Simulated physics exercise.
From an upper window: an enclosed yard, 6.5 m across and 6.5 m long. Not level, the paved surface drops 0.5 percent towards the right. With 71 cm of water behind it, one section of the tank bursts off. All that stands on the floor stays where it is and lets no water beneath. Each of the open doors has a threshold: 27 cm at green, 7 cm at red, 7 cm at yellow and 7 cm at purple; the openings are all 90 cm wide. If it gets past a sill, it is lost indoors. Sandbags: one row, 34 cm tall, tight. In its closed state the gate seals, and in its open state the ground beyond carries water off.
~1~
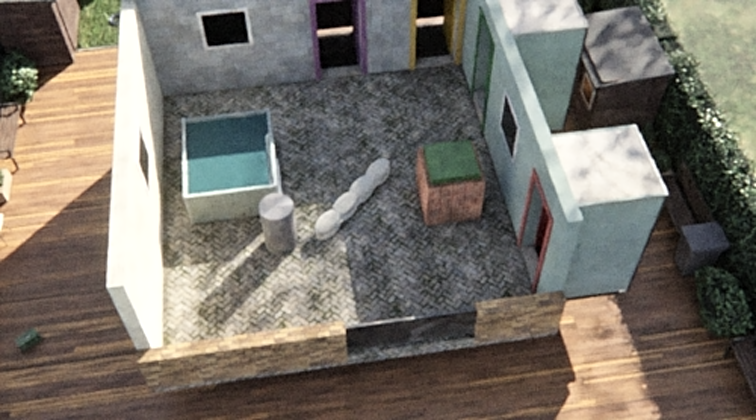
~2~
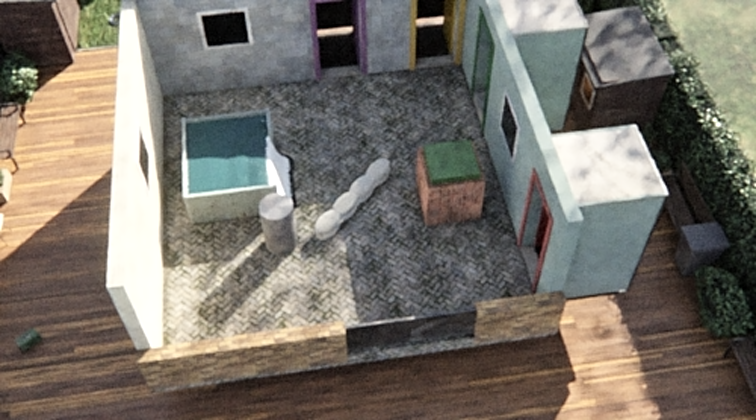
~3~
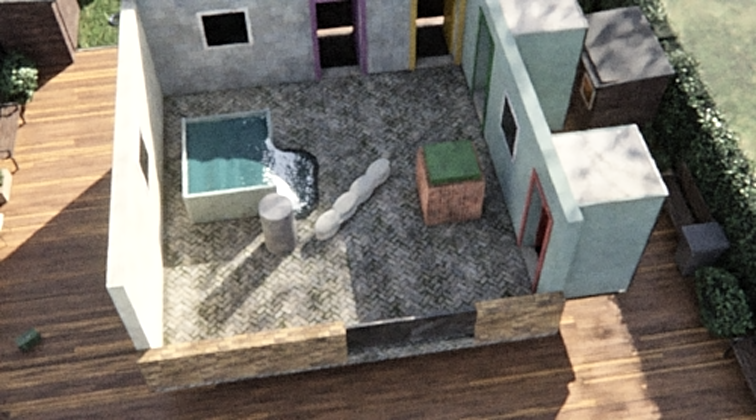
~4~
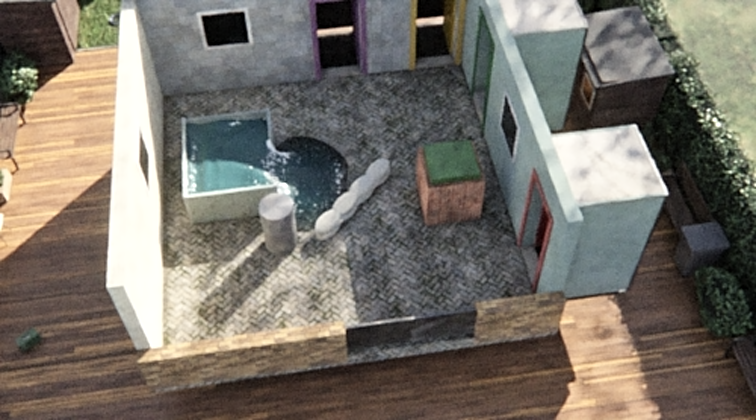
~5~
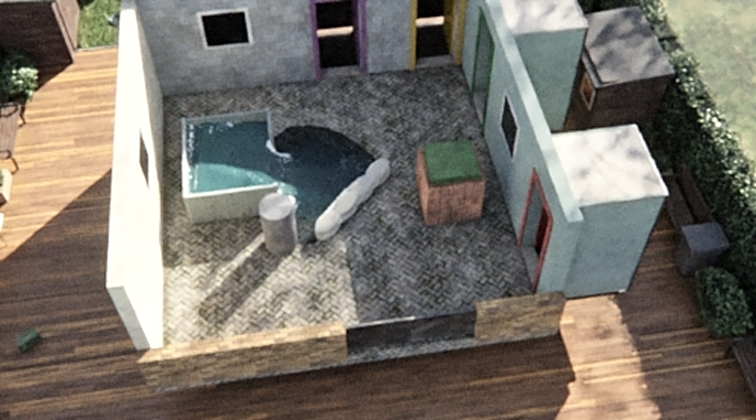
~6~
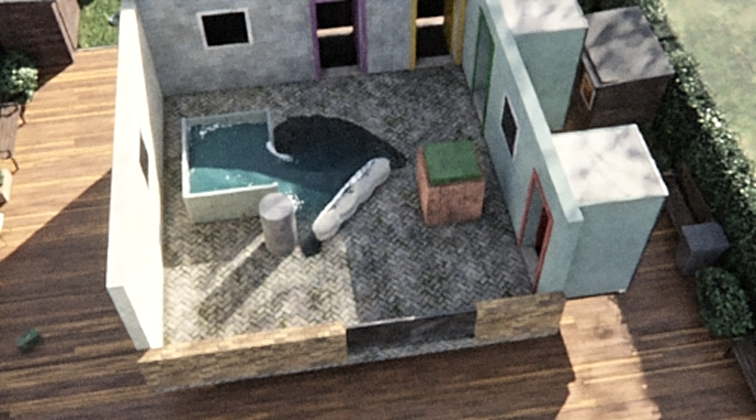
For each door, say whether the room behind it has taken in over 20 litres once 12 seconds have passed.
My prediction: The green door will not let too much through; the red door will not let too much through; the yellow door will let too much through; the purple door will let too much through.
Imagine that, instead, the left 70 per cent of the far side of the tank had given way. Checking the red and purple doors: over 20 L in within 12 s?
With respect to that limit, red ends up inside it, purple ends up inside it.
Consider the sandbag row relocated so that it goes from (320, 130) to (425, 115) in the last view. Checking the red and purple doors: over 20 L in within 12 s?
Note - red: Limit exceeded; purple: Limit held.
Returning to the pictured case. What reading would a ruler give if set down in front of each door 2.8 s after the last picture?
Centimetres: Green 17 / red 0 / yellow 24 / purple 14.
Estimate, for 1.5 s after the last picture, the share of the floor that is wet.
Roughly 35 % of the floor.
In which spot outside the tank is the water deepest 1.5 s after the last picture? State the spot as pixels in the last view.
Look around (460, 65).
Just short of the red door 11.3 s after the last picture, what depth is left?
It's about 5.0 cm.
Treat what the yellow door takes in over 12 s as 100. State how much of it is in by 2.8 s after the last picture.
Some 55 per cent by then.
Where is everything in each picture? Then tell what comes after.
In the first frame, the tank at (229, 154) is whole and still, 71 cm deep.
In the second frame, water pours out at (274, 175) and has run 0.7 m, to a hidden place; typically 9 cm deep outside, 71 cm at the tank's back.
In the third frame, water pours out at (274, 176) and has run 1.0 m, to (306, 213); typically 12 cm deep outside, 71 cm at the tank's back.
In the fourth frame, the front is at (342, 162), 1.4 m from the gap at (275, 178); 2.4 m2 of floor is under water; 64 cm left at the back of the tank.
In the fifth frame, the front is at (372, 163), 2.0 m from the gap at (275, 178); 3.7 m2 of floor is under water; 61 cm left at the back of the tank.
In the sixth frame, the front is at (402, 161), 2.6 m from the gap at (275, 178); 4.6 m2 of floor is under water; 60 cm left at the back of the tank.
Then, 0.7 s after the last picture water covers 25 % of the floor and is deepest (46 cm) near (342, 202); green door 6 cm at the sill, 0 L in, red door not reached, yellow door not reached, purple door not reached.
Then, 1.5 s after the last picture water covers 35 % of the floor and is deepest (42 cm) near (460, 65); green door 21 cm at the sill, 0 L in, red door not reached, yellow door 24 cm at the sill, 7 L in, purple door 3 cm at the sill, 0 L in.
Then, 2.8 s after the last picture water covers 50 % of the floor and is deepest (26 cm) near (444, 67); green door 17 cm at the sill, 0 L in, red door not reached, yellow door 24 cm at the sill, 165 L in, purple door 14 cm at the sill, 16 L in.
Then, 6.3 s after the last picture water covers 80 % of the floor and is deepest (13 cm) near (539, 315); green door 10 cm at the sill, 0 L in, red door 4 cm at the sill, 0 L in, yellow door 11 cm at the sill, 294 L in, purple door 9 cm at the sill, 66 L in.
Then, 11.3 s after the last picture water covers 95 % of the floor and is deepest (8 cm) near (459, 89); green door 7 cm at the sill, 0 L in, red door 5 cm at the sill, 2 L in, yellow door 7 cm at the sill, 310 L in, purple door 6 cm at the sill, 72 L in.
